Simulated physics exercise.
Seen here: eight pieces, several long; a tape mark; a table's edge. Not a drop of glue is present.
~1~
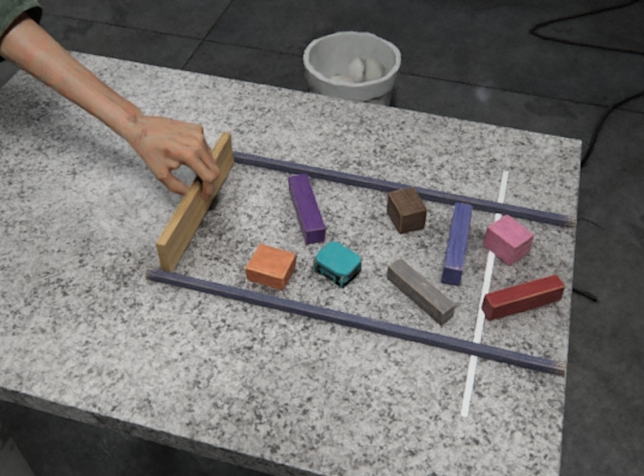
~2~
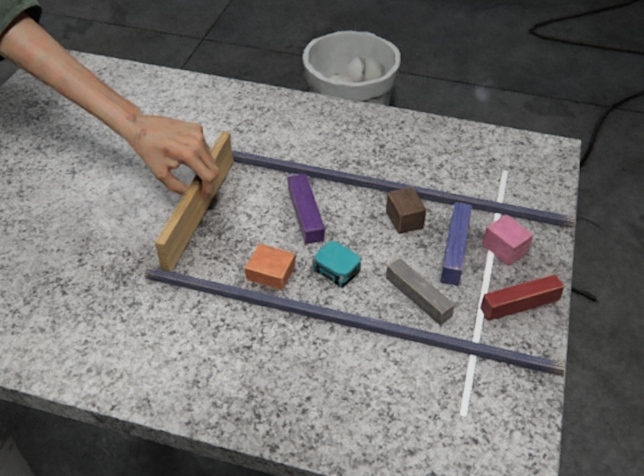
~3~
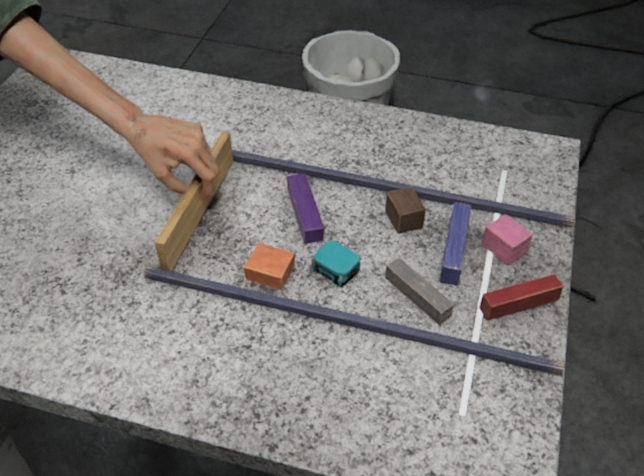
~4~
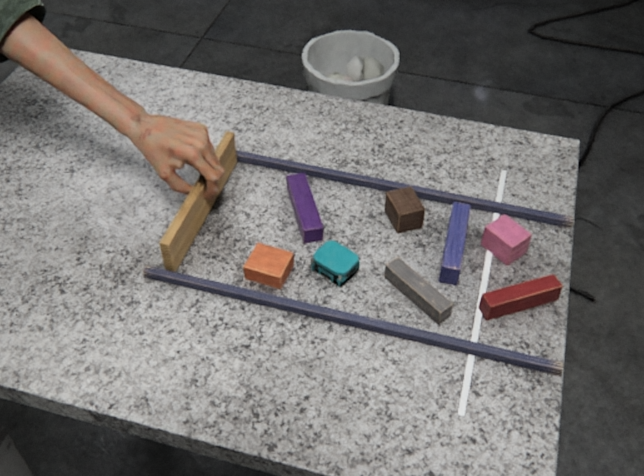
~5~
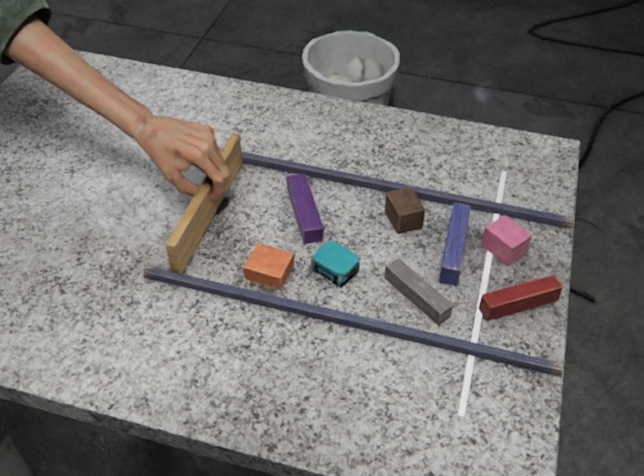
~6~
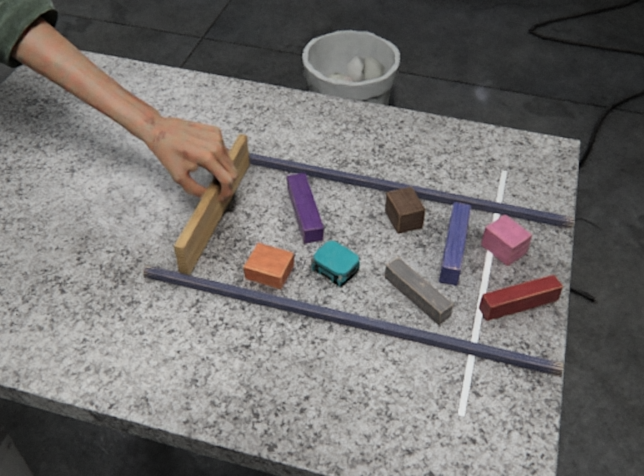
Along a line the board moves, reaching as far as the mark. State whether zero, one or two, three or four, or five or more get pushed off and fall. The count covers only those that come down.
Result: One or two pushed off and fallen.
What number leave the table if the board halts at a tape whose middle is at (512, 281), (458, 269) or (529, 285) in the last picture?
The counts would be 3, 0 and 4.
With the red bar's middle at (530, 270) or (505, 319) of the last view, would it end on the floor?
Goes off the edge; stays put.
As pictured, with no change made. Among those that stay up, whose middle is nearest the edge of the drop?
Answer - the red bar.
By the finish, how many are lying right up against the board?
My count gives 2.
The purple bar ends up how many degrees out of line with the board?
The angle comes out near 0 degrees.
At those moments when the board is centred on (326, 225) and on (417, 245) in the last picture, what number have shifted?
At that stage 4; at the next, 7.
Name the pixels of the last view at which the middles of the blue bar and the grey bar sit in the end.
Roughly (559, 252) for the first and roughly (541, 317) for the second.
A little later, none off yet; red bar at rest near (521, 298); pink block at rest near (506, 240); blue bar at rest near (455, 242).
Next, none off yet; red bar at rest near (521, 298); pink block at rest near (506, 240); blue bar moving near (461, 243).
Later still, none off yet; red bar shifted a little near (536, 305); pink block shifted about its own width near (544, 242); blue bar shifted about its own width near (521, 249).
When it is over, the number that fall off is one or two; down, pink block.
